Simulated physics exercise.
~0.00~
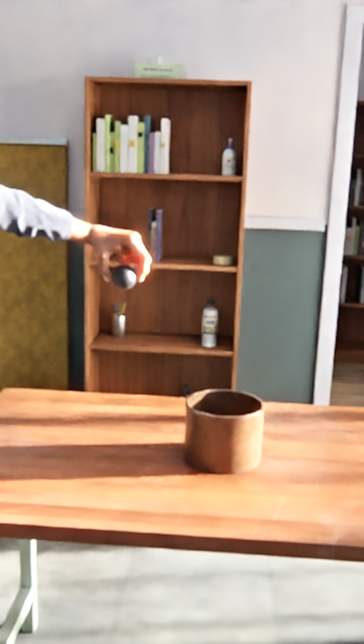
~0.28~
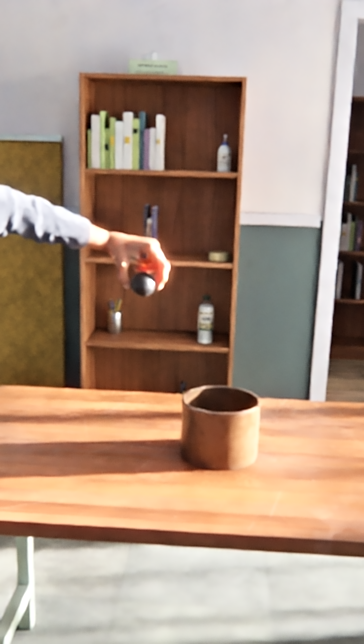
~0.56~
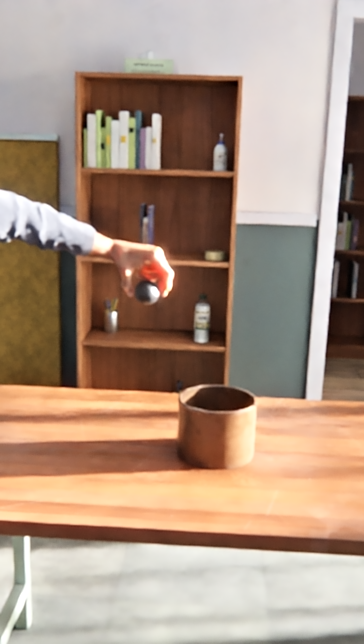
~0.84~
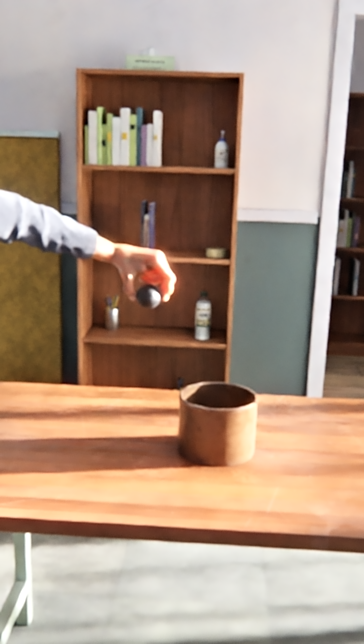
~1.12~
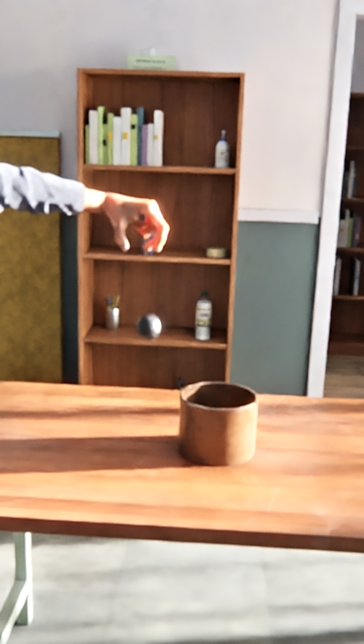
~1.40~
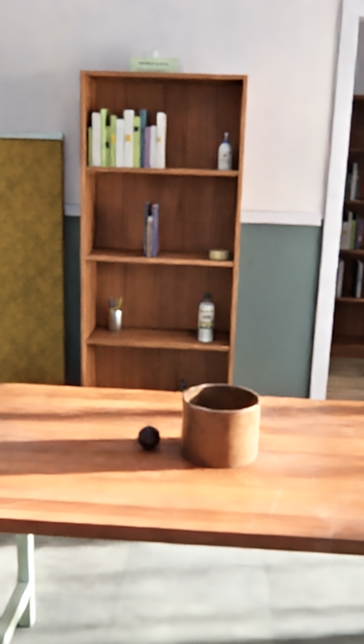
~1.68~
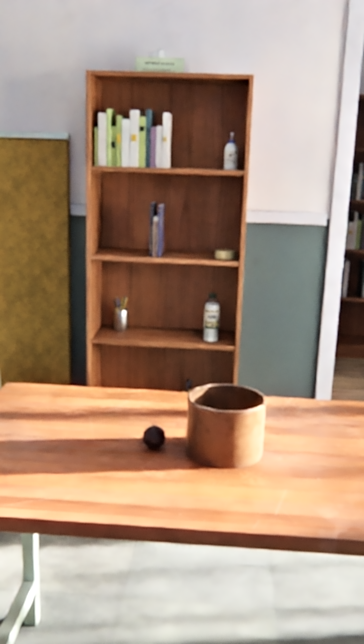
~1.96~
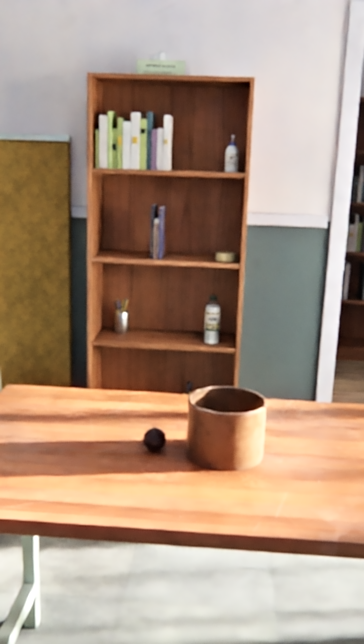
A black ball drops from a person's hand and lands on the table beside a bucket.
